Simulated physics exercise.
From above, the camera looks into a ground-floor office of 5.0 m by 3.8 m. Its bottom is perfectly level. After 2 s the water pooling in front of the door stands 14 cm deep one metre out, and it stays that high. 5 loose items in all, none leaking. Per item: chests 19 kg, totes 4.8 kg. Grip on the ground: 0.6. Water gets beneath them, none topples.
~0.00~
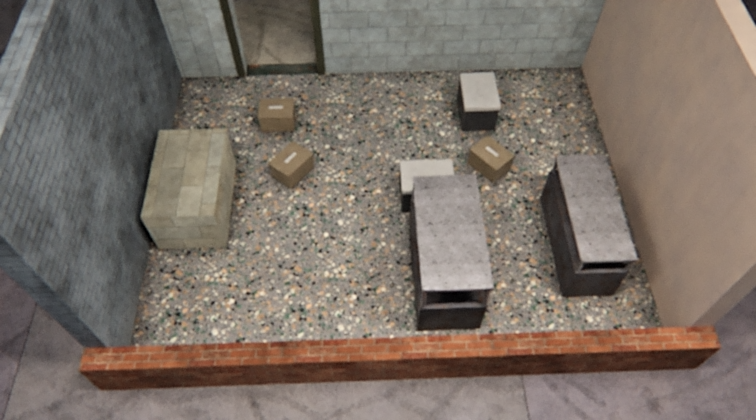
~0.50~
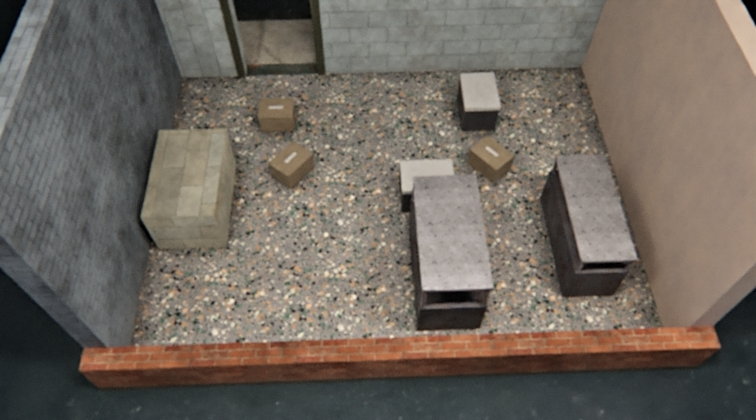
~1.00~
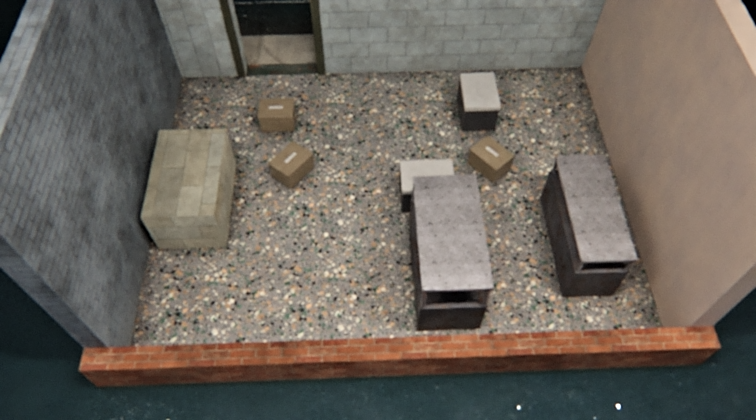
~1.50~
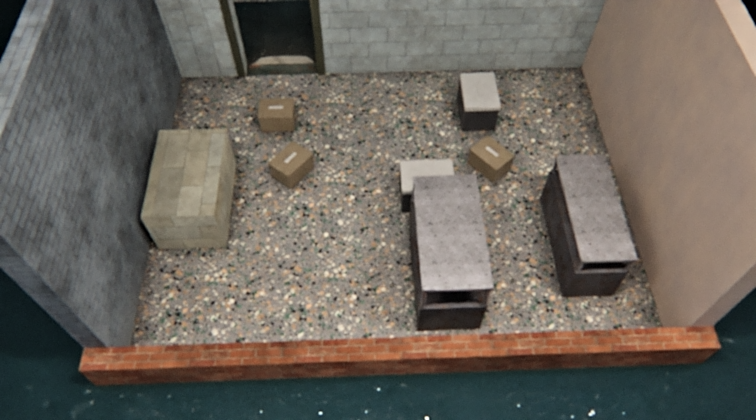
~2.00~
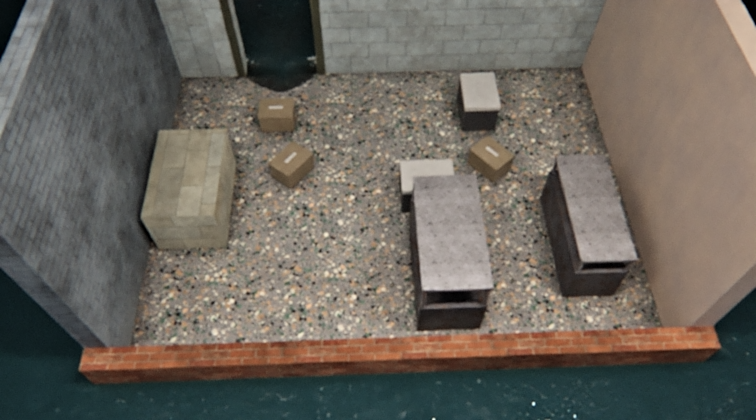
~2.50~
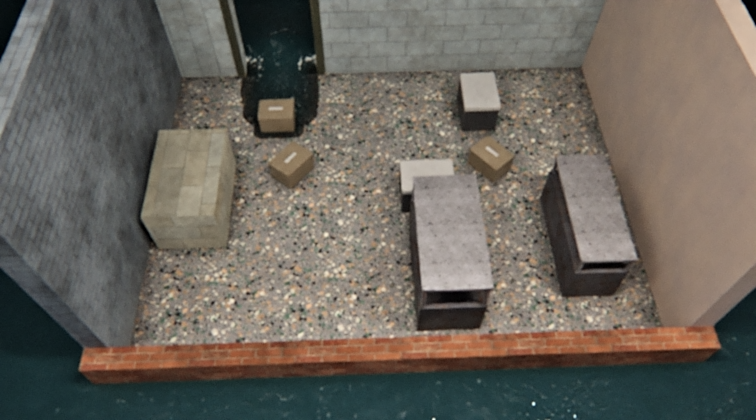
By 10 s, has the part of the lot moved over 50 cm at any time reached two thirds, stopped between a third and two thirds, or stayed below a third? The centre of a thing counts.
The result will fall in the middle range, a third to two thirds.
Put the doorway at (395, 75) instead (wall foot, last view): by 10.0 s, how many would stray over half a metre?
The count would be 0.
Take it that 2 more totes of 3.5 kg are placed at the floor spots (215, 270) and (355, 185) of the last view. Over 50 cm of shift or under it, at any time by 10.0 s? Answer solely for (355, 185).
Answer: Greater.
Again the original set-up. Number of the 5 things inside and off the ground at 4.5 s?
At that moment it comes to 0.
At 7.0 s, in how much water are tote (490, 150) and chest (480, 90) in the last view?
I'd estimate 1 cm for the first and 1 cm for the second.
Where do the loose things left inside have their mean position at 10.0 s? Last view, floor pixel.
Around (388, 212).
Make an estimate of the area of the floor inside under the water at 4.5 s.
Near 7.0 m2 in all.
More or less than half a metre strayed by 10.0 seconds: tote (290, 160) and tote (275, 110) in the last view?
Bigger; bigger.
After 3.5 s 1 of 5 are over 50 cm from their spots; 0 afloat.
After 4.5 s 2 of 5 are over 50 cm from their spots; 0 afloat.
After 7.0 s 2 of 5 are over 50 cm from their spots; 0 afloat.
After 10.0 s 2 of 5 are over 50 cm from their spots, and 2 have been at some point; 2 afloat.
